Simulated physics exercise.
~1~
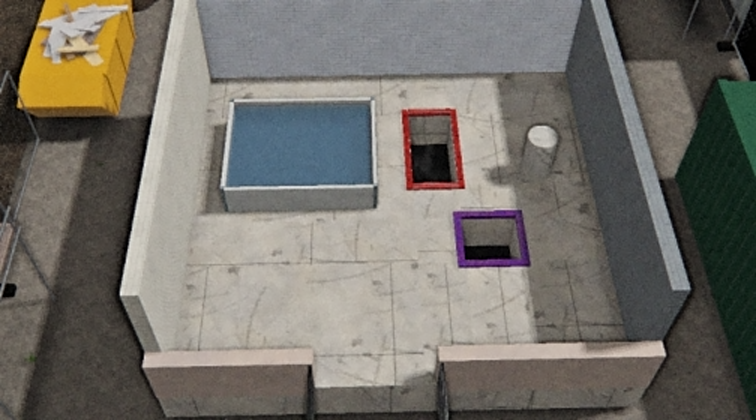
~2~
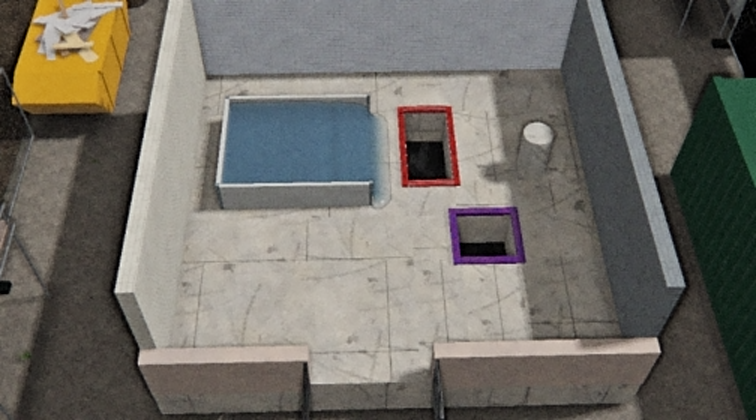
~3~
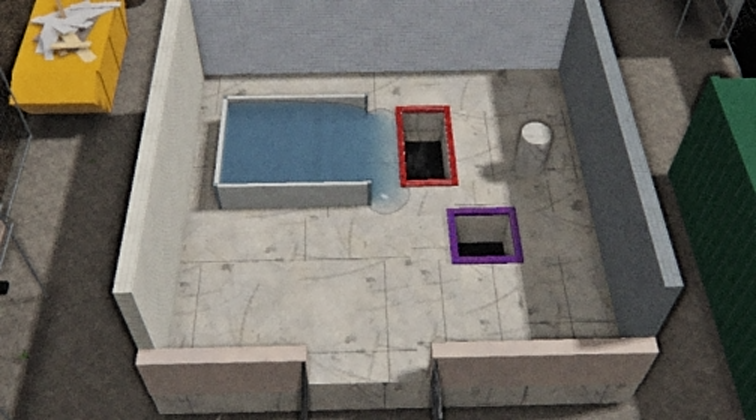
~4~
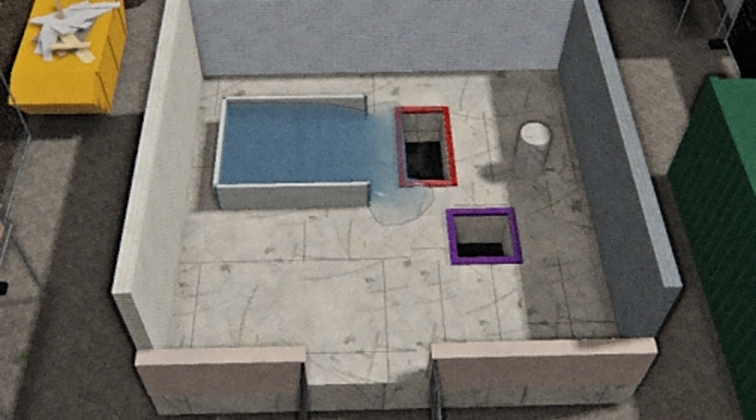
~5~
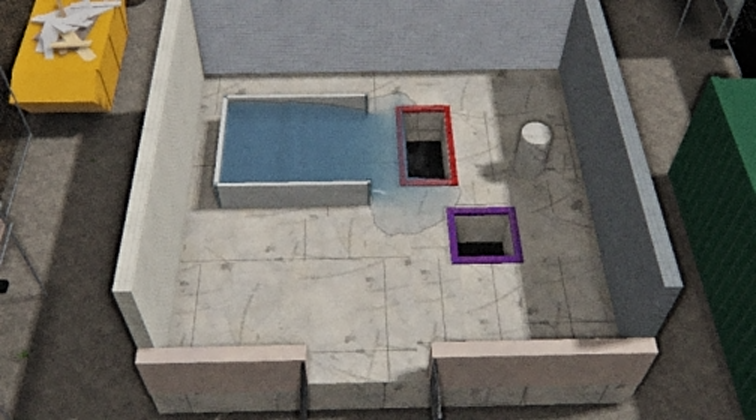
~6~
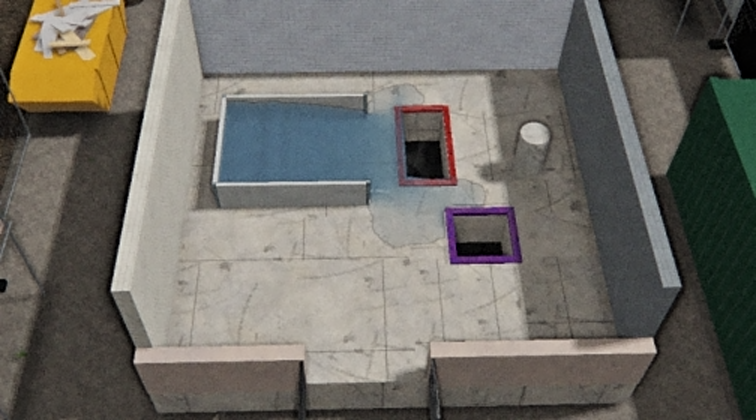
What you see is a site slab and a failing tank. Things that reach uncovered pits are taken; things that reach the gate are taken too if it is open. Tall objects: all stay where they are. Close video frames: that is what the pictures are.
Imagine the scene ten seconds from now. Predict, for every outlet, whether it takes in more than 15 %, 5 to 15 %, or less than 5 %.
The gate never reaches five per cent, the purple pit holds five to fifteen per cent, the red pit clears fifteen per cent.
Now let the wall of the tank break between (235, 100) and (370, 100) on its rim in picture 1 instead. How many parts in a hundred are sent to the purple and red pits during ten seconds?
Purple takes 0 in a hundred, red takes 6 in a hundred.
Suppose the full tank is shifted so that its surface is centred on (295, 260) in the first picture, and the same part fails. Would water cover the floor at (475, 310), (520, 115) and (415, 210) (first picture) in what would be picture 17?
Spot one wetted, spot two unwetted, spot three wetted.
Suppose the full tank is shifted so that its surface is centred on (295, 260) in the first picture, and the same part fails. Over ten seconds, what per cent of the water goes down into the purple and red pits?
The purple pit ends up with 25 per cent and the red pit with 4 per cent.
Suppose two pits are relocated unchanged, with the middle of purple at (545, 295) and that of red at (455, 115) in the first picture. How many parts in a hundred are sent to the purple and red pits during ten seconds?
I reckon purple ends up with 10 percent and red with 30 percent.
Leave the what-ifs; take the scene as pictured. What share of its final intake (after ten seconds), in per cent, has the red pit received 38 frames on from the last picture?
Close to 100 %.
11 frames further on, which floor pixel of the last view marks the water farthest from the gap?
My guess would be about (591, 245).
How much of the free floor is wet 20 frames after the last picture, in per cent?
My estimate is roughly 35 percent.
A moment on, water covers 15 % of the floor; the gate 0 %, the purple pit 1 %, the red pit 16 %.
Next, water covers 20 % of the floor; the gate 0 %, the purple pit 3 %, the red pit 29 %.
Then, water covers 35 % of the floor; the gate 0 %, the purple pit 6 %, the red pit 41 %.
Later, water covers 50 % of the floor; the gate 1 %, the purple pit 7 %, the red pit 46 %.
In the end, water covers 65 % of the floor; the gate 3 %, the purple pit 7 %, the red pit 47 %.
